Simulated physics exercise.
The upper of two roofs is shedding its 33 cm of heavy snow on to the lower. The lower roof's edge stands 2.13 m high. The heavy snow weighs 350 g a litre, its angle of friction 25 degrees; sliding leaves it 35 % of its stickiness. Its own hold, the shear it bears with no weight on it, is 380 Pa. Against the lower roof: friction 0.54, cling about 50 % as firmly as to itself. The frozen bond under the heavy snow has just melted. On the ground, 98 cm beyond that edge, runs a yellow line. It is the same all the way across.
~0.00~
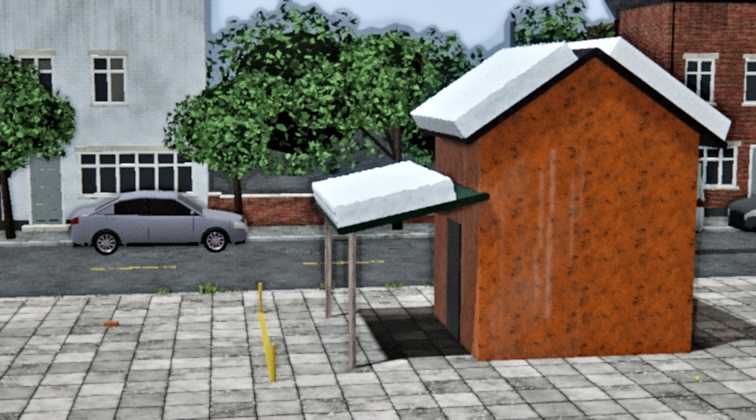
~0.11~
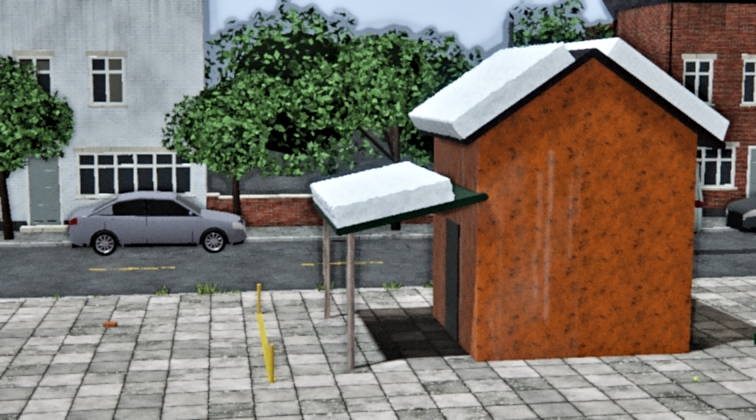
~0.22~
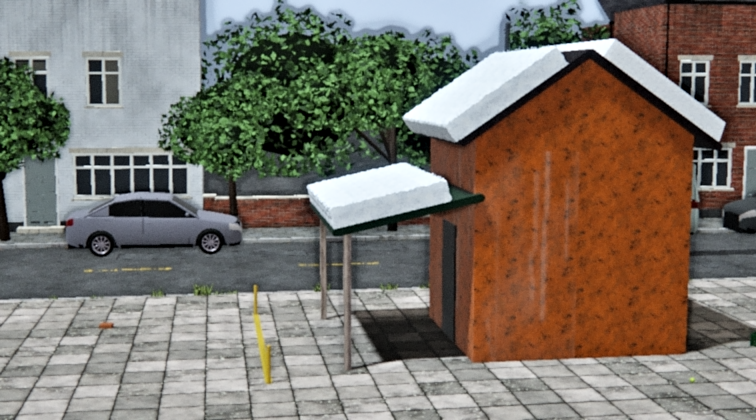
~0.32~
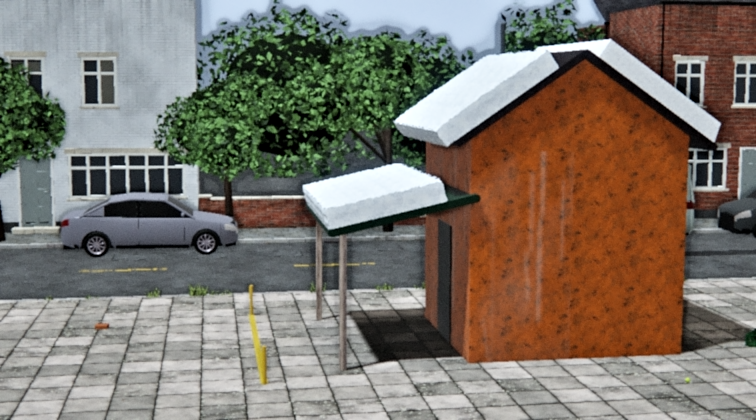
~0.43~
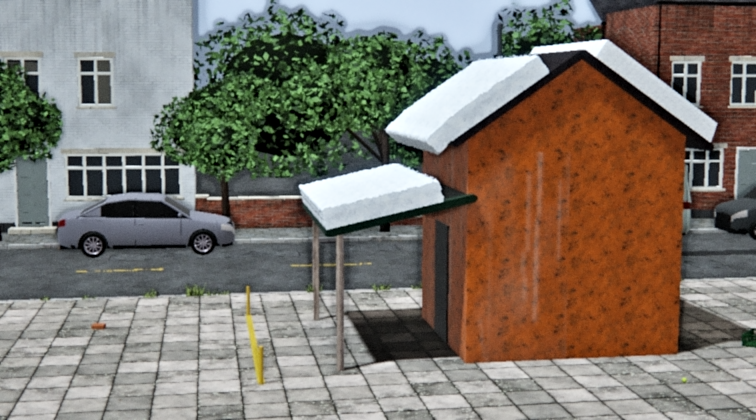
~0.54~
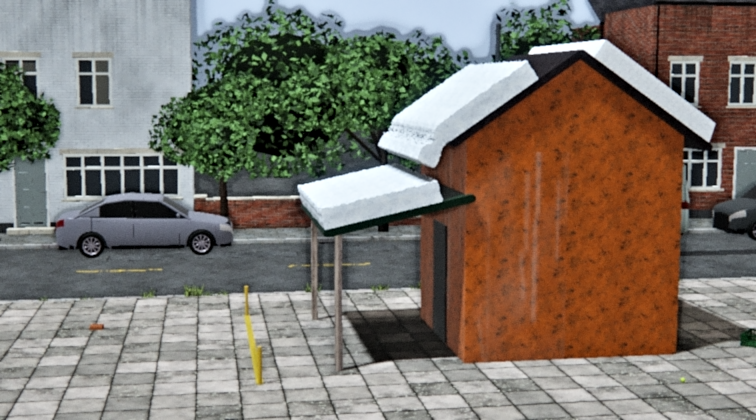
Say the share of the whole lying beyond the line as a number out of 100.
It comes to some 21 %.
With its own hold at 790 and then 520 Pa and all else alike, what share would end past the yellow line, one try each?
In turn about 7 %, 12 %.
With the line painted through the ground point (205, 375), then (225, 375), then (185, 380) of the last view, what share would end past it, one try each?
In turn about 8 %, 12 %, 5 %.
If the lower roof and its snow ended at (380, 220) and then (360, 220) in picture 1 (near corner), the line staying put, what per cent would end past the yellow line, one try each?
In turn about 35 %, 30 %.
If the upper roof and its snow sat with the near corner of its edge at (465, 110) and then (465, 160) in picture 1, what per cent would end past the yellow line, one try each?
In turn about 35 %, 6 %.
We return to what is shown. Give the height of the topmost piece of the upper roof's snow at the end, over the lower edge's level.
Some 0.8 m.
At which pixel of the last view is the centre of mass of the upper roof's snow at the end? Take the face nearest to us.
Around (315, 279).
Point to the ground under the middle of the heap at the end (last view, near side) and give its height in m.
Around (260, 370); it stands about 0.3 m.
After 1.08 s, none is below the lower edge and 0 % is past the line.
After 1.72 s, 5 % is below the lower edge and 0 % is past the line.
After 2.36 s, 37 % is below the lower edge and 17 % is past the line.
After 3.00 s, 40 % is below the lower edge and 21 % is past the line.
After 4.20 s, at the end, 42 % is below the lower edge and 21 % is past the line.
